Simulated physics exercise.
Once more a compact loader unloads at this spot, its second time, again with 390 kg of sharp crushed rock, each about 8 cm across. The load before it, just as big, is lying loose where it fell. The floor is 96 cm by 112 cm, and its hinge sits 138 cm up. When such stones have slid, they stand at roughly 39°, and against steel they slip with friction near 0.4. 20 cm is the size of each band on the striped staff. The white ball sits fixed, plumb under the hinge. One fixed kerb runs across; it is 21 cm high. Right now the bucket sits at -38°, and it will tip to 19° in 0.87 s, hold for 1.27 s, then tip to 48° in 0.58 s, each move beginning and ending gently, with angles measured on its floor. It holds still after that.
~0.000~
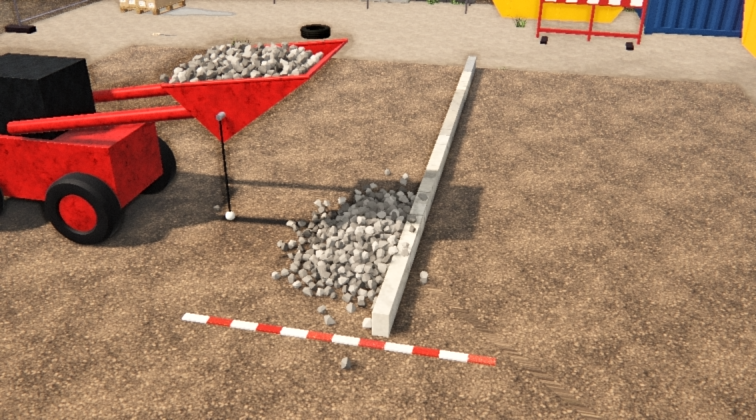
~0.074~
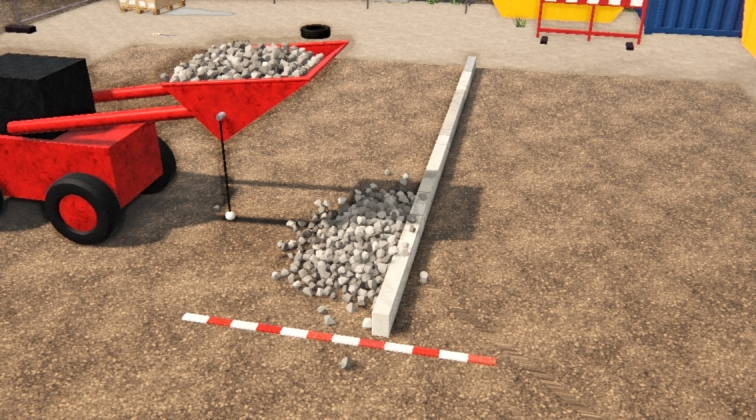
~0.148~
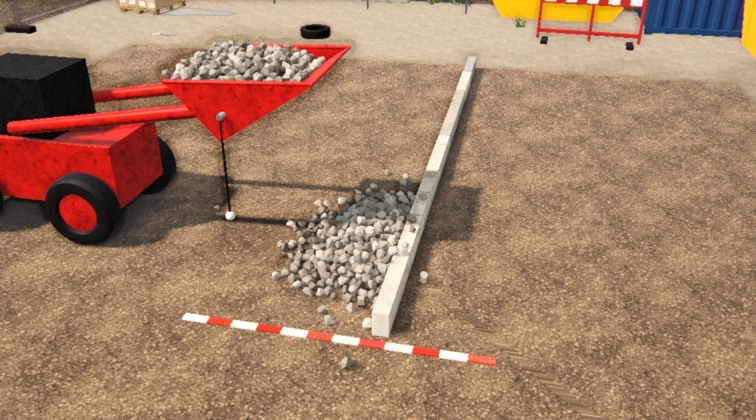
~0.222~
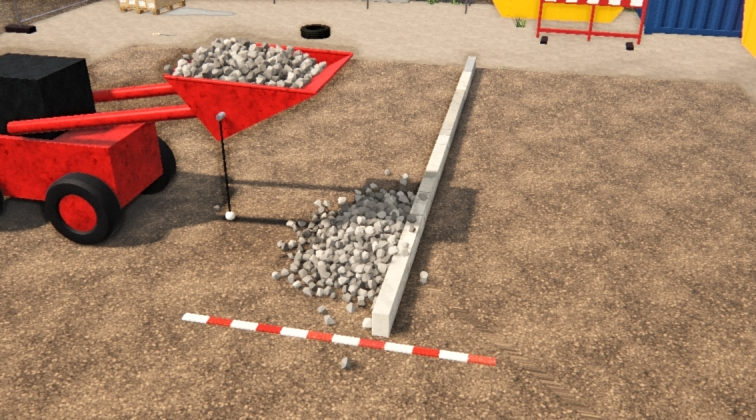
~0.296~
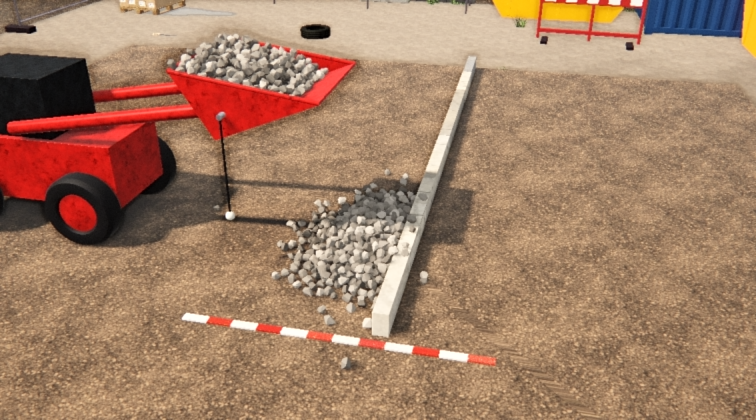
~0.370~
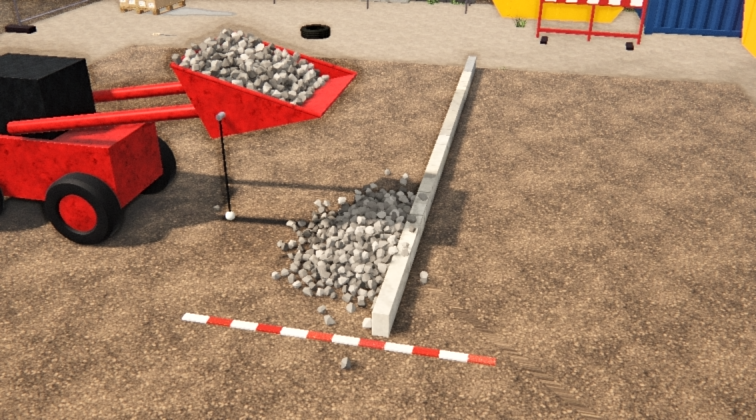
On a dirt yard, a red loader's raised bucket full of grey stones slowly tilted forward, its front edge dipping to the right, while a loose pile of stones lay still against a pale kerb.
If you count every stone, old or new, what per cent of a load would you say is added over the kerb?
I would say about 1 per cent.
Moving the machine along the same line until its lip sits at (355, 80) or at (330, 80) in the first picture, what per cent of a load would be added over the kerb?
I'd guess close to 20 per cent first and close to 5 per cent second.
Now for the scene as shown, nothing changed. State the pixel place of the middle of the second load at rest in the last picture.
Roughly at pixel (333, 223).
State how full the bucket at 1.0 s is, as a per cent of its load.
It holds some 100 percent.
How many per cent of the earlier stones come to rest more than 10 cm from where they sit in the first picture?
Estimate: 0 %, roughly.
After 0.6 s the floor is at 10°; in per cent of one load, 100 in the bucket, 100 on this side of the kerb; the foremost stones are at (412, 242).
After 1.0 s the floor is at 19°; in per cent of one load, 100 in the bucket, 100 on this side of the kerb; the foremost stones are at (412, 242).
After 3.2 s the floor is at 48°; in per cent of one load, 0 in the bucket, 198 on this side of the kerb, 2 over the kerb; the foremost stones are at (441, 261).
After 5.8 s the floor is at 48°; in per cent of one load, 0 in the bucket, 198 on this side of the kerb, 2 over the kerb; the foremost stones are at (441, 261). Net gain over the kerb, 1.
